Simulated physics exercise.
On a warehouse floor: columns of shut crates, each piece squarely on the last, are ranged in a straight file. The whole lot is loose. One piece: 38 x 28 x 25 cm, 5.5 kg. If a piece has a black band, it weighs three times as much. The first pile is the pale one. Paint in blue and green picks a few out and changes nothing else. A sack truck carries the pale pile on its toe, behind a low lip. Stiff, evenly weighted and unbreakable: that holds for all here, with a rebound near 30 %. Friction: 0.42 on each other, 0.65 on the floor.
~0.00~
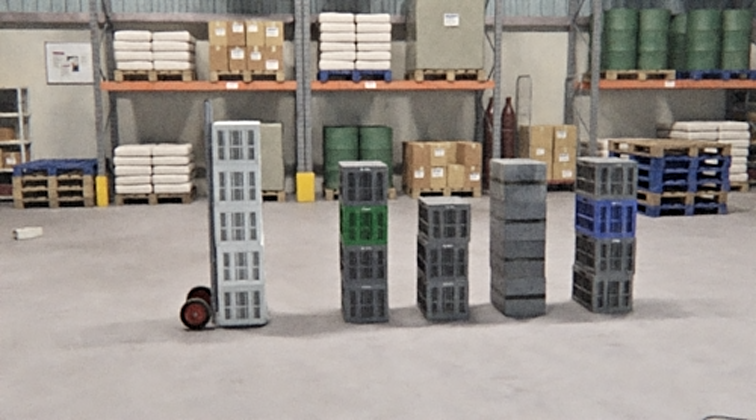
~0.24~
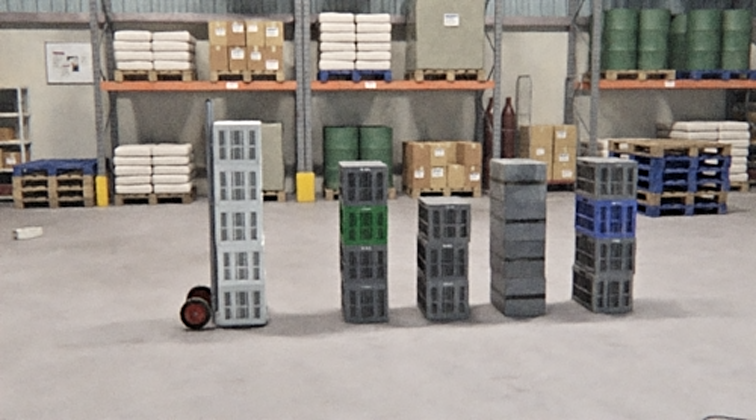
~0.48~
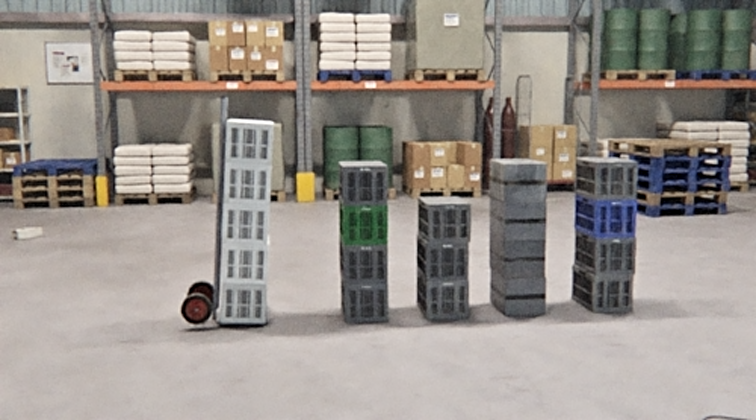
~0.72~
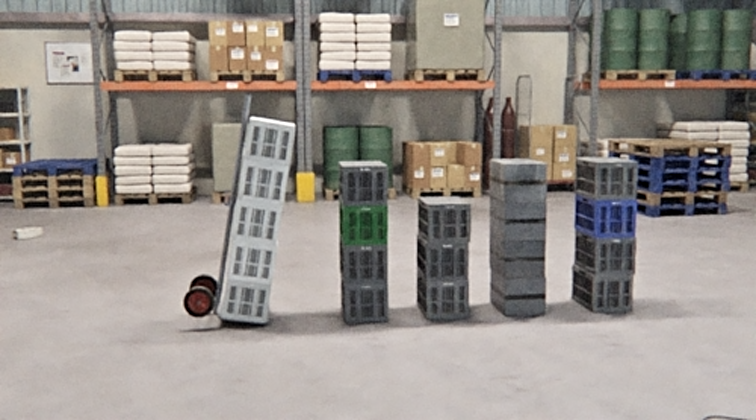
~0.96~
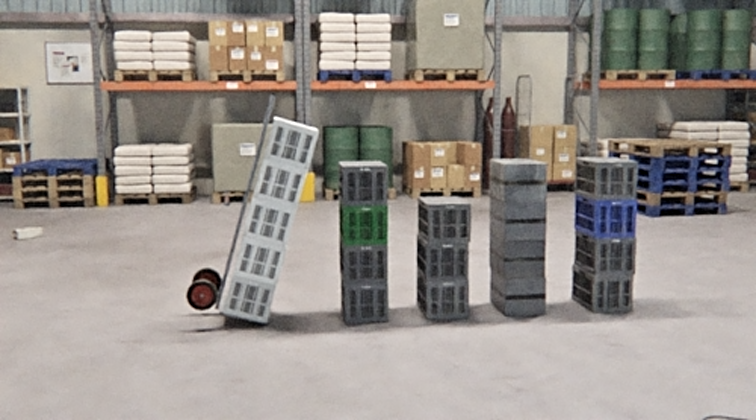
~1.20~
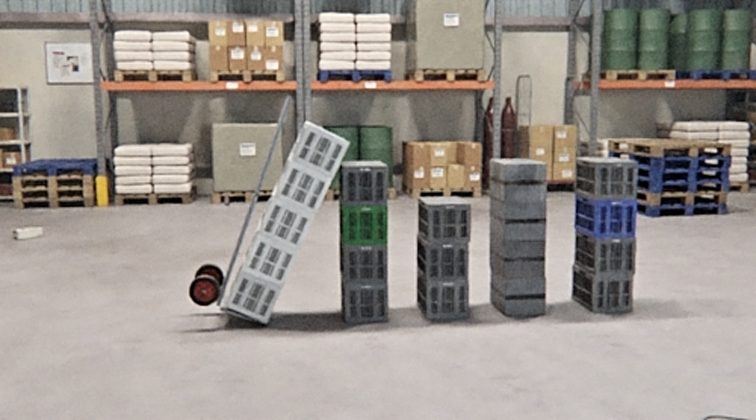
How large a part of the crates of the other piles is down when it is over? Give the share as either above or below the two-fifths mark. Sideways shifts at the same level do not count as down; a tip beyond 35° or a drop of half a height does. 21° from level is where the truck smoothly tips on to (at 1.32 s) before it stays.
The share is below the two-fifths mark.
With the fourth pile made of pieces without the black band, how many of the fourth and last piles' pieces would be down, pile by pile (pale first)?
The fourth pile would have 3 down and the last pile 4.
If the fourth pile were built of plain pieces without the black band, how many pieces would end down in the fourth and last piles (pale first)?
In that case fourth 3, last 4.
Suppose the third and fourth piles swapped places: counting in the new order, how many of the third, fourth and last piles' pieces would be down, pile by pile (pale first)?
After the swap, the third pile would have 0 down, the fourth 0 and the last 0.
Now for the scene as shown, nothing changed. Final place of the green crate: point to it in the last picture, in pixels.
Its middle finishes near pixel (424, 226) of the last picture.
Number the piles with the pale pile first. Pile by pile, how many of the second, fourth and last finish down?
Pieces by pile: Second 0, fourth 0, last 0.
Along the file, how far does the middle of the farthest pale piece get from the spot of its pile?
100 cm.
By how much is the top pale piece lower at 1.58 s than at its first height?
10 cm lower.
After 1.58 s, 3 of the pale pile down; none of the 15 other crates down, 4 disturbed; green crate 5° from how it stood.
After 2.00 s, 5 of the pale pile down; none of the 15 other crates down, 5 disturbed; green crate 23° from how it stood.
In the end (2.6 s), 5 of the pale pile down; none of the 15 other crates down, 9 disturbed; green crate 31° from how it stood; blue crate unmoved. That is 0 per cent. From the last view, middles, green crate near (424, 226), blue crate near (605, 215).
